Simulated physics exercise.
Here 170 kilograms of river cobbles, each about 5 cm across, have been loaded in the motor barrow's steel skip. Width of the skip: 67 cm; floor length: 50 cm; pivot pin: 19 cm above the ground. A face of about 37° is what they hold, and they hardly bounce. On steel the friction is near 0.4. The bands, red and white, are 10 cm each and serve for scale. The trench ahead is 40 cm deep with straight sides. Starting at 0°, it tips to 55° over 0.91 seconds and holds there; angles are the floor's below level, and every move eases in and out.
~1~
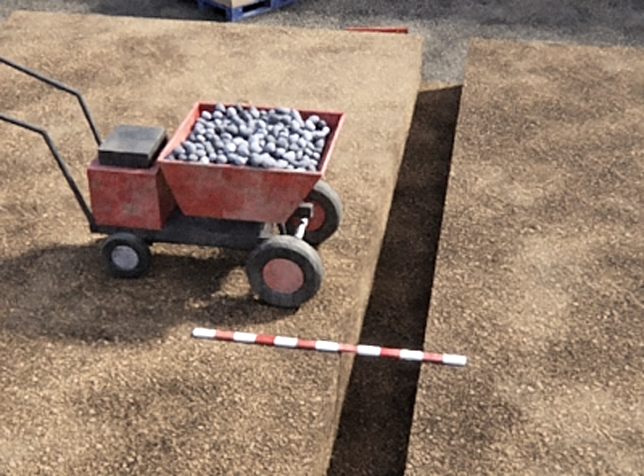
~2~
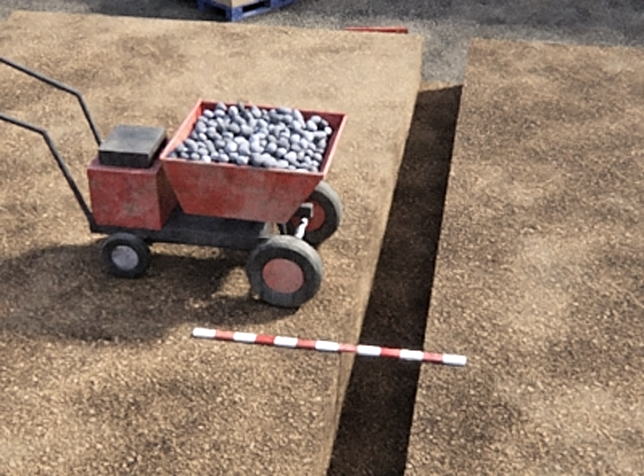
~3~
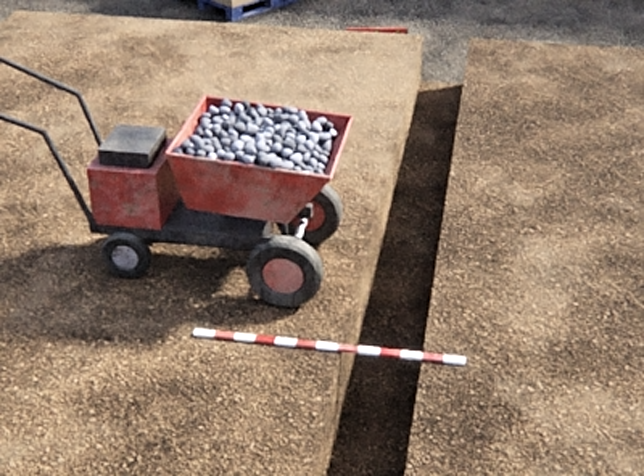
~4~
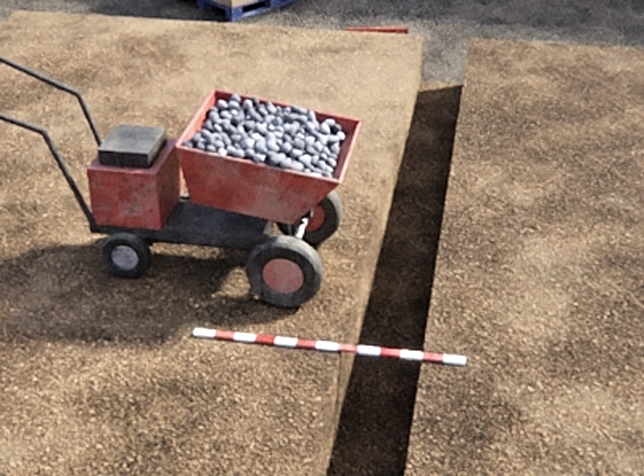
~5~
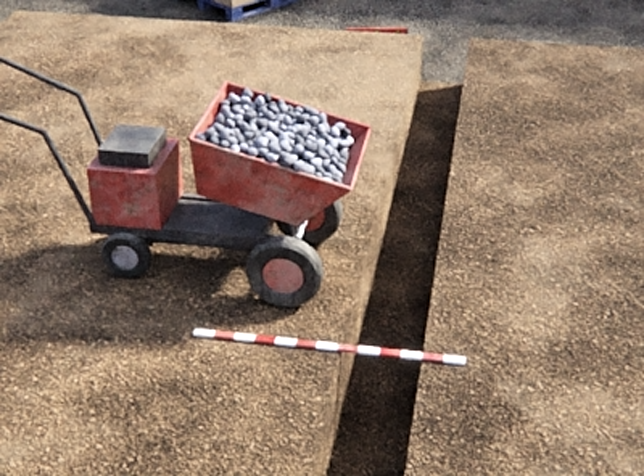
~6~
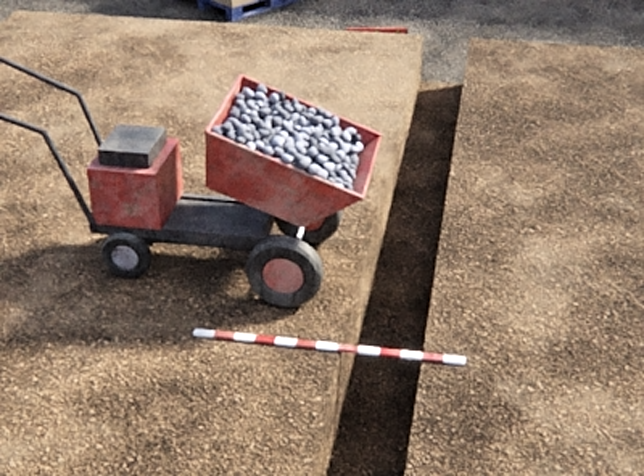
A red steel skip heaped with rounded grey stones tilts forward to the right on a small motor barrow, slowly at first and then more steeply, its rear edge rising. The barrow stands still on brown, gritty ground, its black handles at left, beside a dark, straight-sided trench, with a red-and-white banded pole lying in front. The view, from above and to one side, stays fixed, and the stones remain heaped in the skip.
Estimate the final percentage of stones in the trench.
I would say 13 percent.
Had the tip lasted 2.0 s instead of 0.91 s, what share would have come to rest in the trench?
Roughly 20 per cent would.
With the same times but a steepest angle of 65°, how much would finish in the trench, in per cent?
Expect roughly 30 per cent.
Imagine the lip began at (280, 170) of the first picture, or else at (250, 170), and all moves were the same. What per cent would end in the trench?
I'd say some 35 per cent and some 40 per cent.
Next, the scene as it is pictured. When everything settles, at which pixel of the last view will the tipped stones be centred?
(463, 284).
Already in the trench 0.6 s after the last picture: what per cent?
Some 5 per cent.
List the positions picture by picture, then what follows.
In the first frame, the skip is at 0°, its lip at (322, 175); the top of the load is at (258, 124).
The second frame shows lip at (324, 176), floor tilted 1°, highest stones at (255, 124).
In the third frame, the skip is at 4°, its lip at (331, 178); the top of the load is at (260, 119).
The fourth frame shows lip at (340, 183), floor tilted 9°, highest stones at (240, 111).
In the fifth frame, the skip is at 14°, its lip at (351, 190); the top of the load is at (240, 106).
The sixth frame shows lip at (363, 198), floor tilted 21°, highest stones at (248, 101).
Then, 0.3 s after the last picture the floor is at 46°, 100 % in the skip; the foremost stones are at (392, 198).
Then, 0.6 s after the last picture the floor is at 55°, 87 % in the skip, 6 % in the trench, 8 % past the trench; the foremost stones are at (463, 268).
Then, 1.0 s after the last picture the floor is at 55°, 67 % in the skip, 7 % in the trench, 26 % past the trench; the foremost stones are at (554, 303).
Then, 2.9 s after the last picture the floor is at 55°, 57 % in the skip, 13 % in the trench, 29 % past the trench; the foremost stones are past the picture's edge.
